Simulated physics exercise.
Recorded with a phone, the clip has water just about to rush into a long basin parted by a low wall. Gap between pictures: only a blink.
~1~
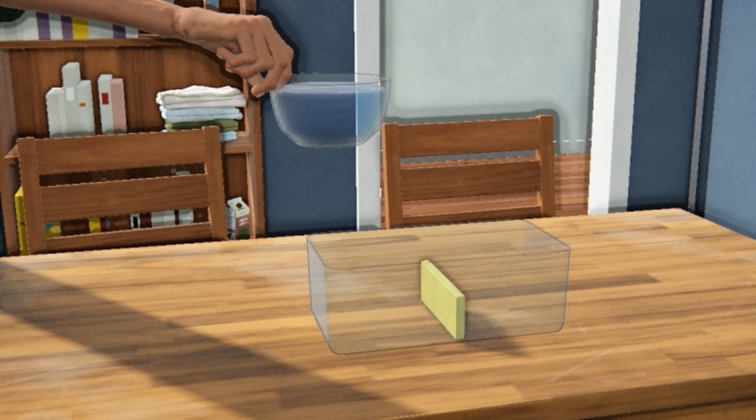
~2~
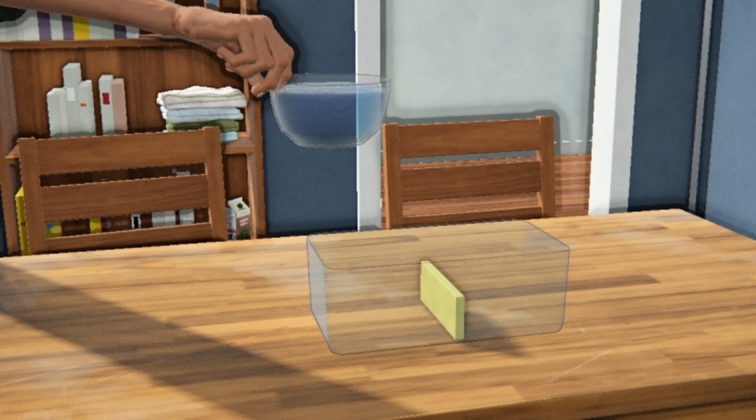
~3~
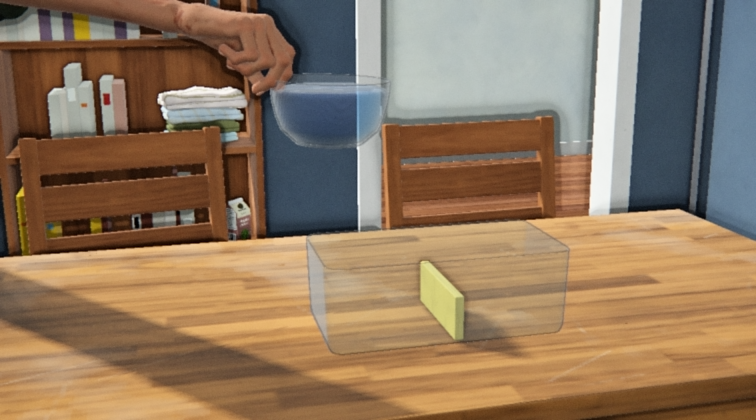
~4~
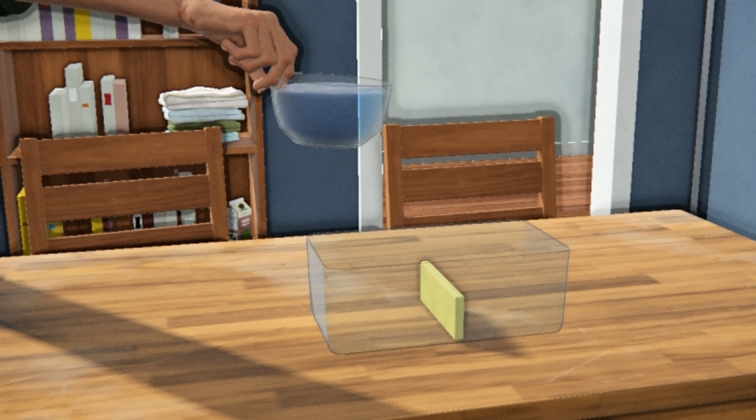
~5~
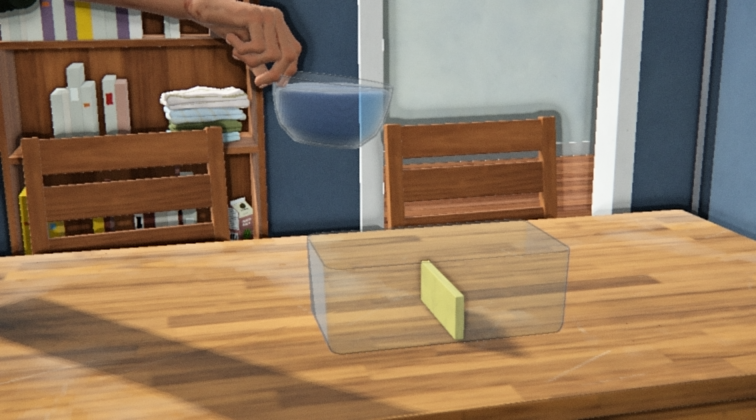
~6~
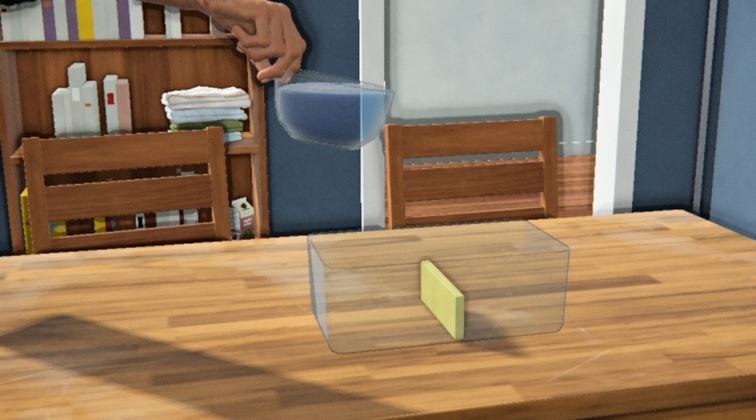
In a sunlit room with blue walls, seen from slightly above a wooden table, two wooden chairs stand behind it, with a bookshelf at left. A hand at upper left holds a clear bowl of blue water above a long transparent basin parted by a low yellow-green wall. The hand slowly tilts the bowl slightly to the right, while the basin stays still and the view holds steady.
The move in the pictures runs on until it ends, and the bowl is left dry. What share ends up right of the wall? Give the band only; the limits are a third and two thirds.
The right side is left with enough for a third but not past two thirds.
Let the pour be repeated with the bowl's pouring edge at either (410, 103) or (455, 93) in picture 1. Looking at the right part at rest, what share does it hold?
Near 70 in a hundred first, near 95 in a hundred second.
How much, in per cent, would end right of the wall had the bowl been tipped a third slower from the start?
About 60 per cent.
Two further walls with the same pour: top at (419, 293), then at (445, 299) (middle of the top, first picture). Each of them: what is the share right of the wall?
Try one about 75 %, try two about 55 %.
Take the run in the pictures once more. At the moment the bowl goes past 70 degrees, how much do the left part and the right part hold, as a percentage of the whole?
5 % left, 10 % right.
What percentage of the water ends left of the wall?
Around 45 %.
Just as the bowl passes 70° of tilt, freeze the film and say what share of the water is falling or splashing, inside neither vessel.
About 40 per cent.
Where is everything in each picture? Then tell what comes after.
In the first frame, it leans 0°; its right rim is at (388, 79); the water meets the walls at (272, 90) and (385, 86); the long basin's rim runs from (316, 253) to (548, 235); the wall's top is at (442, 279).
In the second frame, it leans 0°; its right rim is at (388, 80); the water meets the walls at (272, 90) and (385, 87).
In the third frame, it leans 2°; its right rim is at (388, 81); the water meets the walls at (272, 90) and (384, 88).
In the fourth frame, it leans 4°; its right rim is at (389, 84); the water meets the walls at (274, 90) and (386, 89).
In the fifth frame, it leans 8°; its right rim is at (391, 87); the water meets the walls at (276, 89) and (387, 89).
In the sixth frame, it leans 12°; its right rim is at (392, 92); the water meets the walls at (277, 89) and (389, 90).
A moment on, the bowl is tipped part way and 48 per cent is still to pour, 4 is left of the wall and 8 right of it.
Next, the bowl is tipped right over and 4 per cent is still to pour, 31 is left of the wall and 53 right of it.
Then the bowl is tipped right over and 0 per cent is still to pour, 45 is left of the wall and 53 right of it.
Later the bowl is tipped right over and 0 per cent is still to pour, 45 is left of the wall and 53 right of it.
In the end 45 per cent lies left of the wall, 53 right of it and 2 outside.
